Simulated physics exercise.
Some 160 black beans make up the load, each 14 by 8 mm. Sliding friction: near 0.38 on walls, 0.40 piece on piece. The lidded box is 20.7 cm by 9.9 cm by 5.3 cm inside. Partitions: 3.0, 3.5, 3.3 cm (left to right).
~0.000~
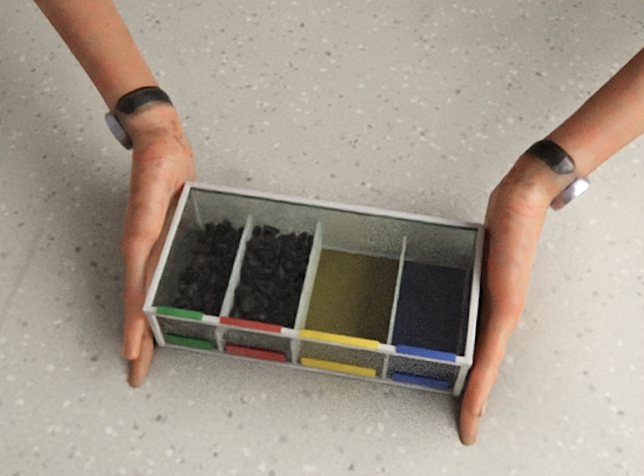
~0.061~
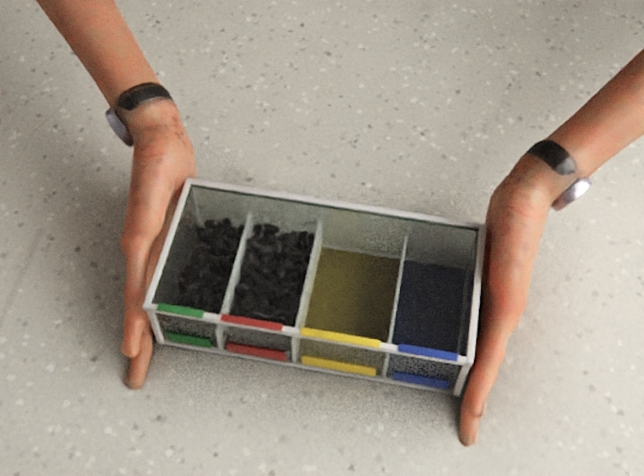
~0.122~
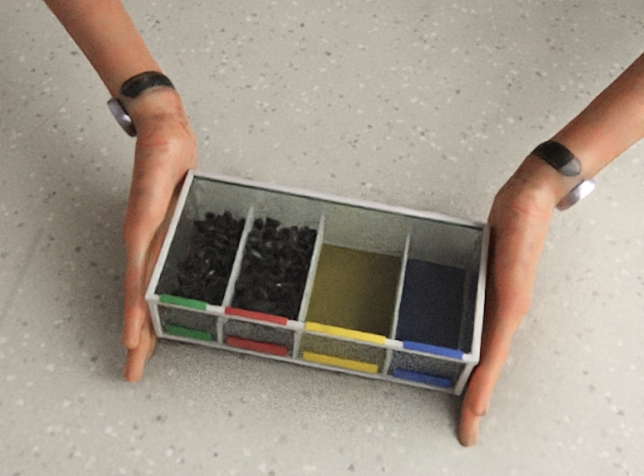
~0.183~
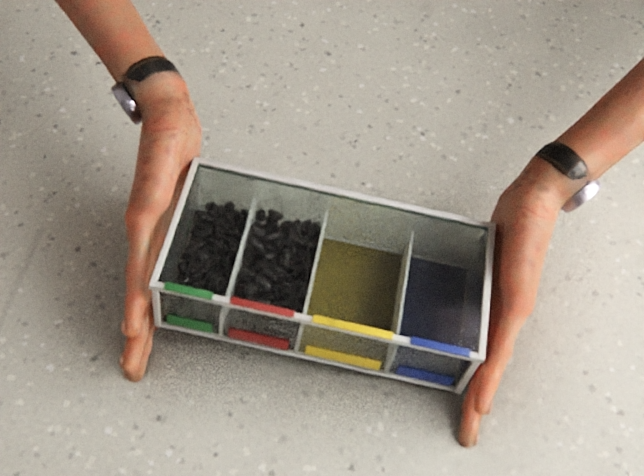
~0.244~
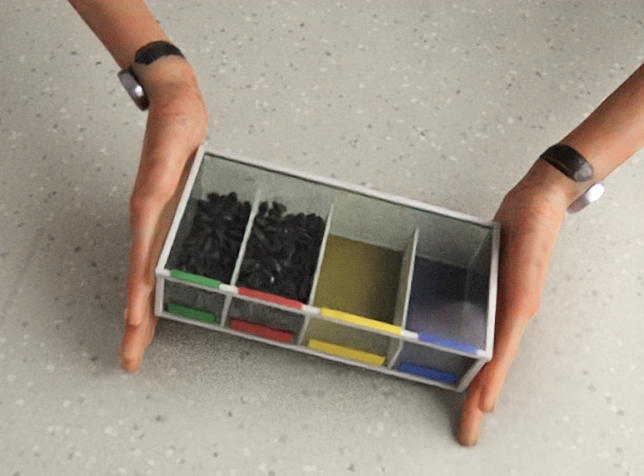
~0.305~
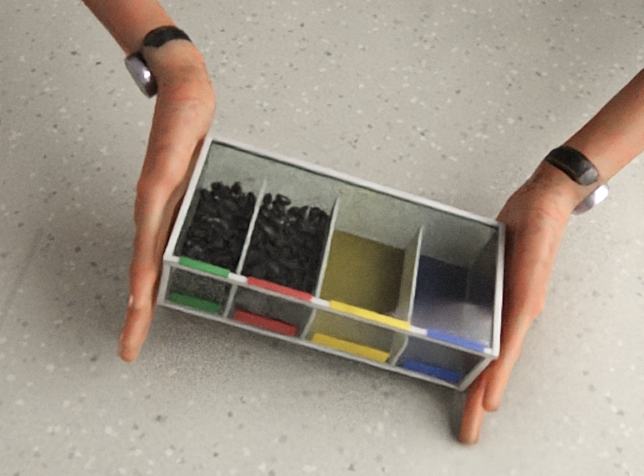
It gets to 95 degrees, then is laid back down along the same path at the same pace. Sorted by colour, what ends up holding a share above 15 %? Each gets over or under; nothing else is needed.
Red ends over. Blue ends over. Green ends under. Yellow ends under.
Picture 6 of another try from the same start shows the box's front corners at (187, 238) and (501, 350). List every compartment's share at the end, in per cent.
Final per cent - red: 45; blue: 30; green: 5; yellow: 20.
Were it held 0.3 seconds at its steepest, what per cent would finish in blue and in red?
Result - blue: 50 %; red: 35 %.
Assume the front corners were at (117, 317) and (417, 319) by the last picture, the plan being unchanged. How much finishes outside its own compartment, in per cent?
I'd put it at about 35 per cent.
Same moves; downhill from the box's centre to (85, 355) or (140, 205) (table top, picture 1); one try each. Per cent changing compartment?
Near 30 and 35 per cent, in that order.
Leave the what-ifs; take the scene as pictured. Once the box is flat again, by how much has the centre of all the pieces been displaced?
6.5 cm, roughly.
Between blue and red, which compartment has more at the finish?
Red.
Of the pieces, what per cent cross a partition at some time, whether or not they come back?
55 per cent, give or take.
After 1.68 s, tilt 95 degrees; red 60 %, blue 5 %, green 30 %, yellow 5 %.
After 2.59 s, tilt 43 degrees; red 50 %, blue 35 %, green 10 %, yellow 5 %.
After 3.50 s, tilt 0 degrees; red 50 %, blue 35 %, green 10 %, yellow 10 %.
By 4.1 s all is still; red 50 %, blue 35 %, green 10 %, yellow 10 %.
